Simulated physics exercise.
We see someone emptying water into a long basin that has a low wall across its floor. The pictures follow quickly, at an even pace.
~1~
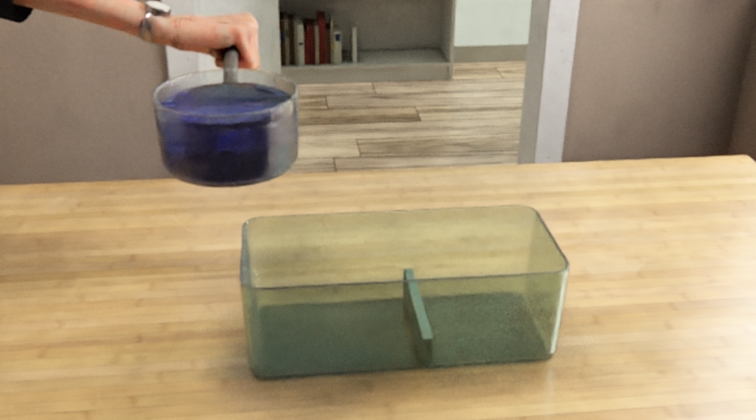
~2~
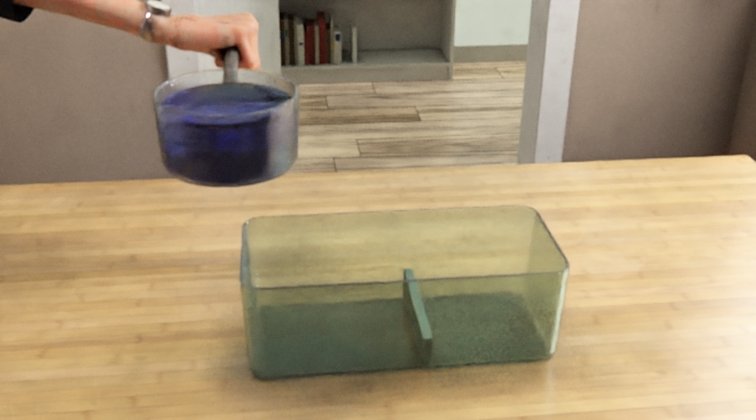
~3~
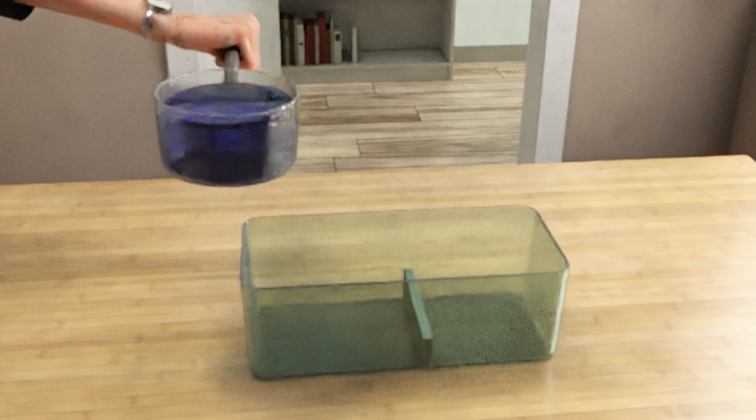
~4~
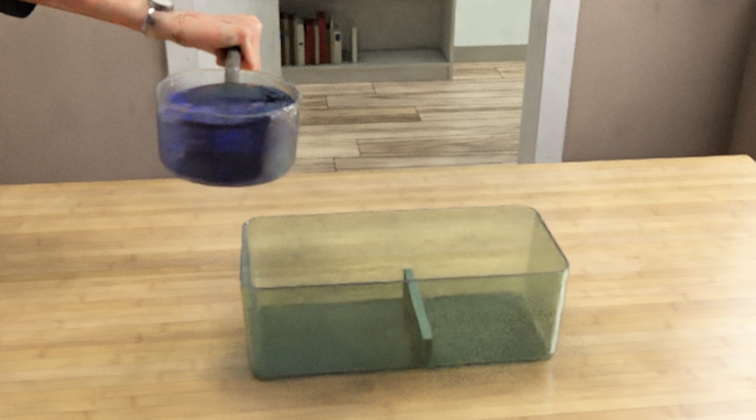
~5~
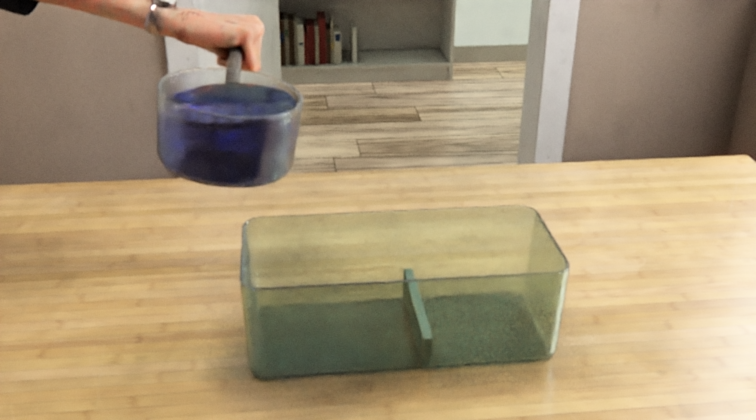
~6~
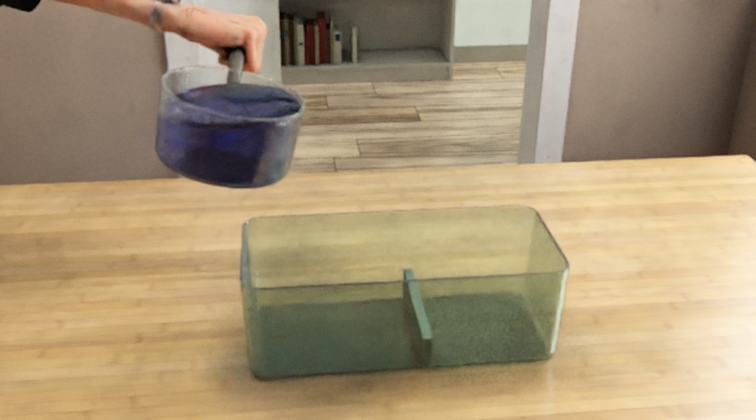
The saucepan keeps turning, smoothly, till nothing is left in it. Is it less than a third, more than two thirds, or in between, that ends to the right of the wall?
The share right of the wall is not even a third.
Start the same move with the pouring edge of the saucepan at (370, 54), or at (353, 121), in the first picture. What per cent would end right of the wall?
In turn 70 and 45 in a hundred.
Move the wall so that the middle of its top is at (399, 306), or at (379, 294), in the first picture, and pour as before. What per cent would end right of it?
In turn 20 and 40 in a hundred.
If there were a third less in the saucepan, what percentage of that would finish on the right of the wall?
Some 5 per cent.
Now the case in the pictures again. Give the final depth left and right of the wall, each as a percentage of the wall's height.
Left: 80 %. Right: 10 %.
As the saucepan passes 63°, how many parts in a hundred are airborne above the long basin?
It comes to 30 per cent or so.
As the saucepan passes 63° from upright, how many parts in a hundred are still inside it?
It comes to 55 per cent or so.
A moment on, the tilt is 63° and 55 per cent is still to pour, 16 is left of the wall and 0 right of it.
Next, the tilt is 97° and 10 per cent is still to pour, 77 is left of the wall and 3 right of it.
Then the tilt is 108° and 0 per cent is still to pour, 93 is left of the wall and 6 right of it.
Later the tilt is 108° and 0 per cent is still to pour, 93 is left of the wall and 6 right of it.
At rest 93 per cent lies left of the wall, 6 right of it and 1 outside.
